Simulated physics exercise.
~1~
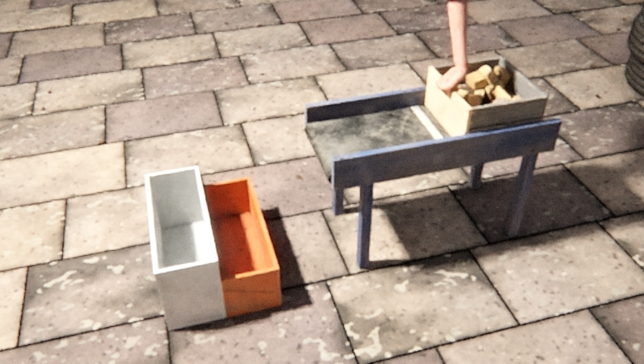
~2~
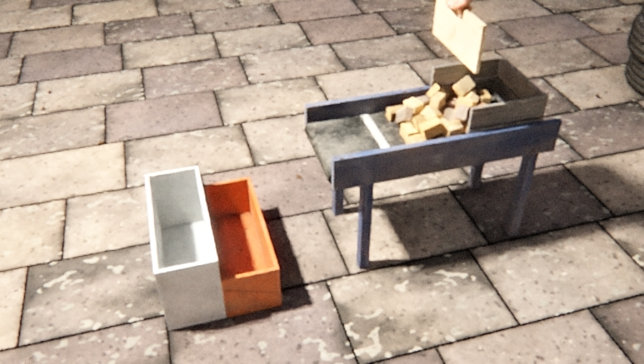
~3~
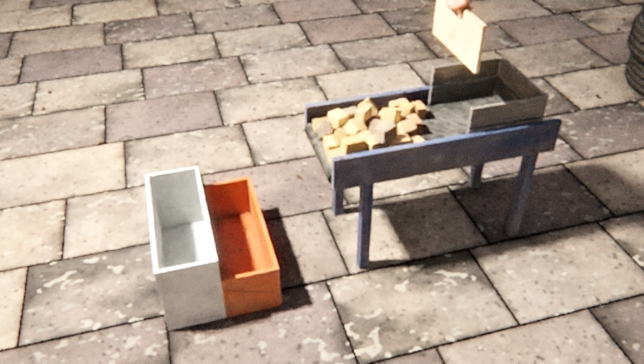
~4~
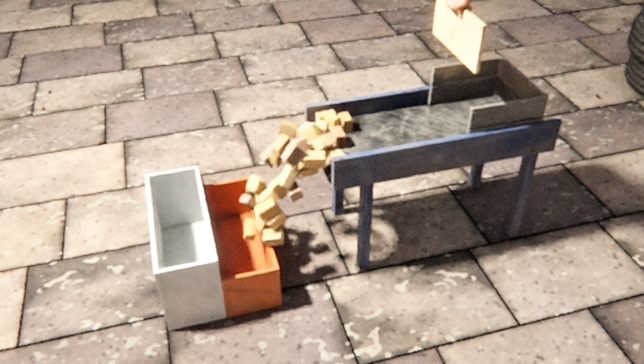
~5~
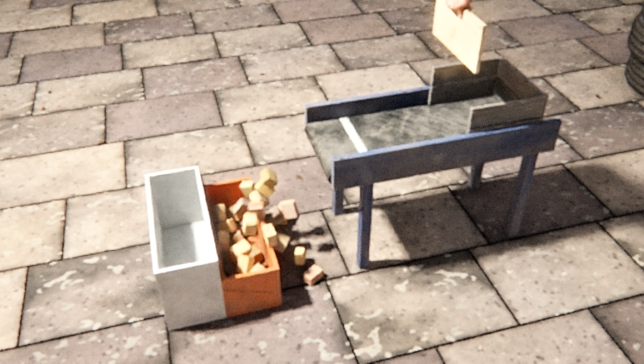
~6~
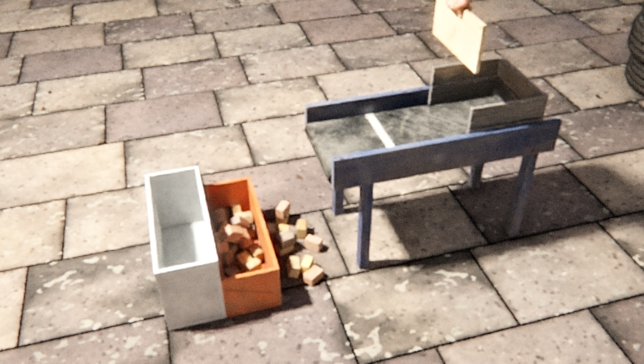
Small wooden blocks riding left along a belt from a grey pen, tumbling off into an orange tote and onto the paving.
